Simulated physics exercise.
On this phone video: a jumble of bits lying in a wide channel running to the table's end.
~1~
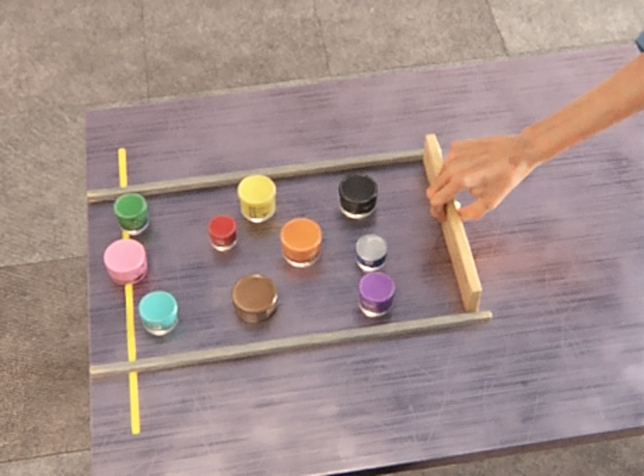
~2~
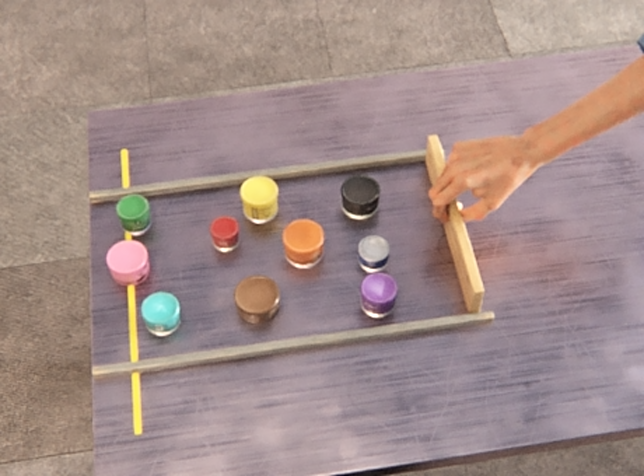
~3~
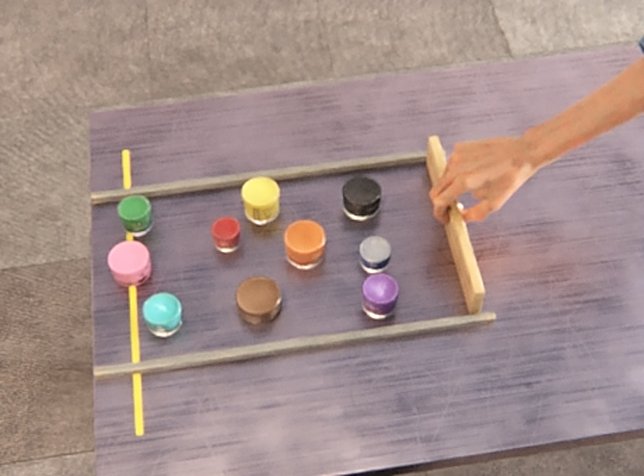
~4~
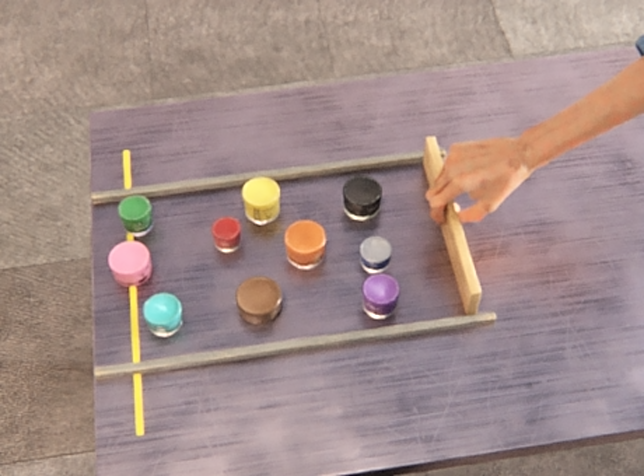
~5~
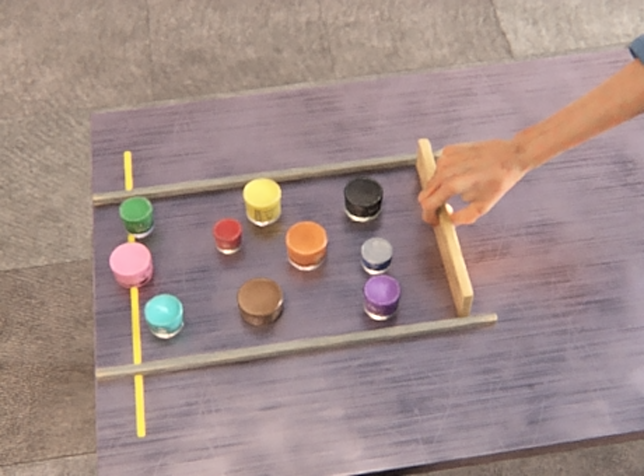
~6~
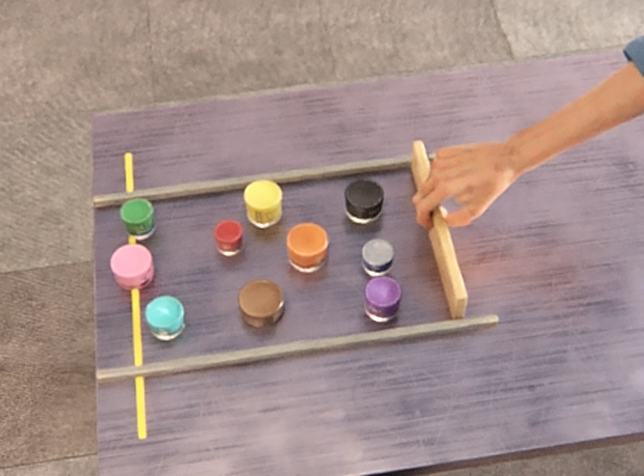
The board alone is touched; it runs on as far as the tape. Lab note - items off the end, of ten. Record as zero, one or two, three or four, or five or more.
It ends with five pieces at least gone from the top.
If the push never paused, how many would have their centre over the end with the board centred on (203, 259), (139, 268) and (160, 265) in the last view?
Respectively 0, 5 and 1.
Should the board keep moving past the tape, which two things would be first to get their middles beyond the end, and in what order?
The turquoise tin first, then the pink tub.
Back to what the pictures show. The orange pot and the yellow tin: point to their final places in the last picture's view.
They finish at roughly (112, 274) and (111, 210) respectively.
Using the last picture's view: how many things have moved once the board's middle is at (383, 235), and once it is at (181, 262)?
The first count is 3, and then it's 10.
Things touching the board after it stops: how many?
The answer is 5.
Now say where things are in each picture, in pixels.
In the first picture, pink tub (126, 262); green tin (132, 213); turquoise tin (159, 313); board (450, 221); tape (128, 276).
In the second picture, green tin (134, 215); board (453, 221).
In the third picture, turquoise tin (163, 314); orange pot (305, 244).
In the fourth picture, pink tub (131, 264); yellow tin (262, 201).
In the fifth picture, green tin (138, 217); blue pot (377, 256).
In the sixth picture, pink tub (133, 267); green tin (138, 219); turquoise tin (166, 318); board (437, 228); tape (134, 281).
Soon after, none off yet; pink tub at rest near (133, 267); green tin at rest near (138, 219); turquoise tin at rest near (166, 318).
Then, none off yet; pink tub at rest near (133, 267); green tin at rest near (138, 219); turquoise tin moved a little near (152, 322).
By the end, the number that fall off is five or more; fallen, brown tub, red pot, turquoise tin, green tin and pink tub.
